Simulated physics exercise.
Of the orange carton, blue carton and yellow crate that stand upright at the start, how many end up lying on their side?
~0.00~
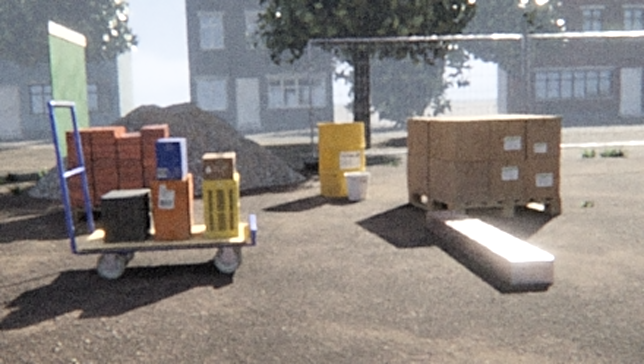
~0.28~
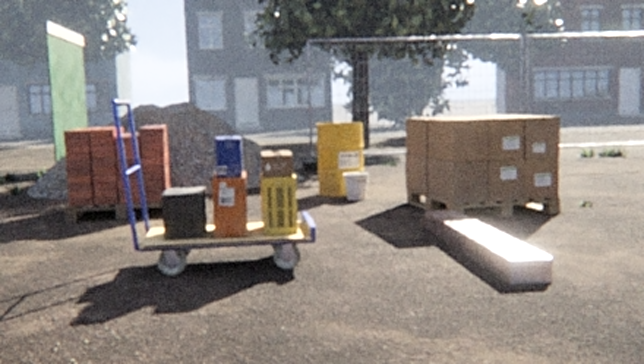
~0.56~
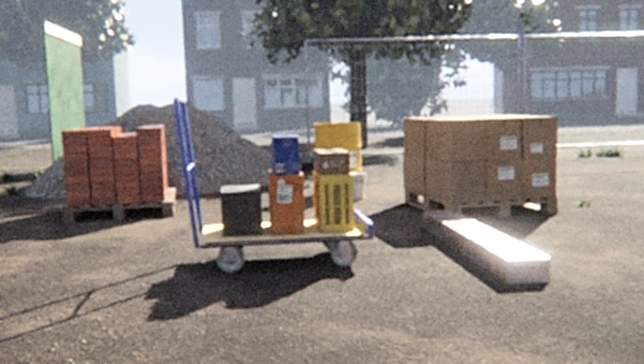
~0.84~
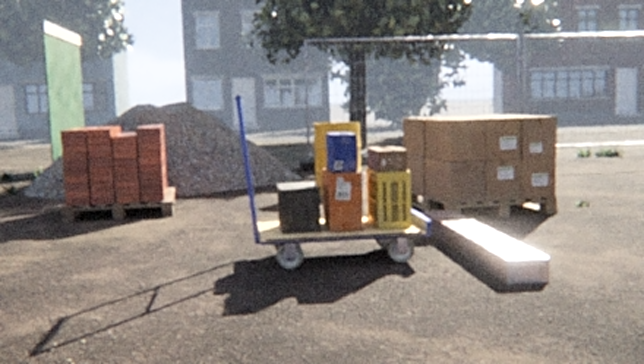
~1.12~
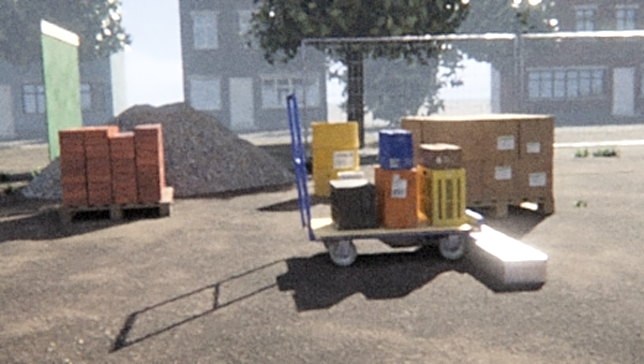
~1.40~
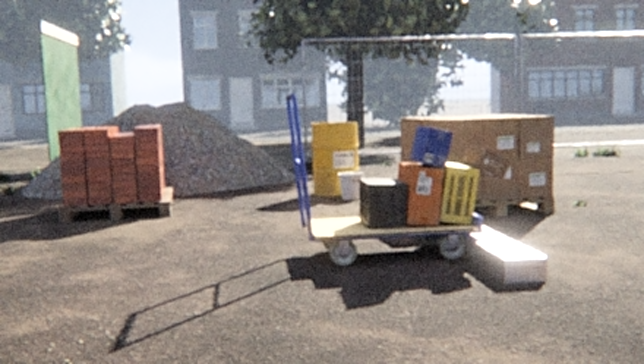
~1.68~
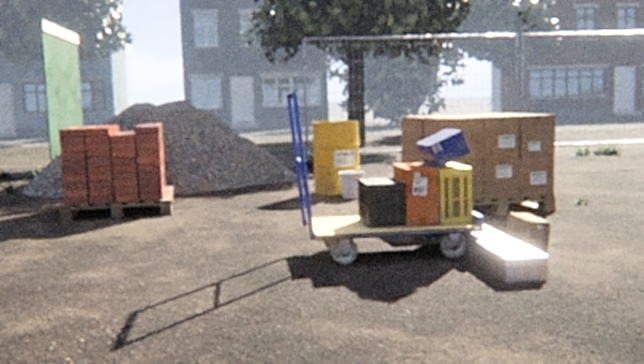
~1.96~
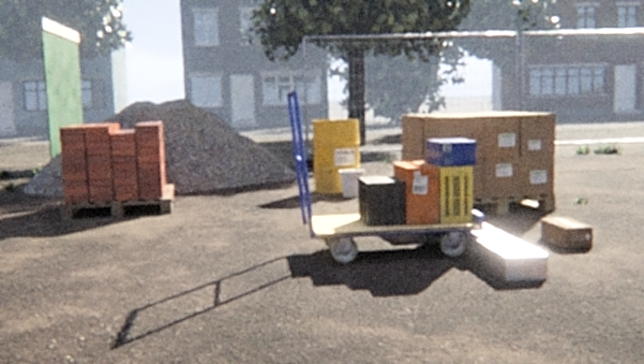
One of them does. The blue carton tips over and ends on its side on top of the yellow crate, while the orange carton and yellow crate stay upright.
A trolley rolls right, stops at a low step, and its brown carton tumbles off beyond.
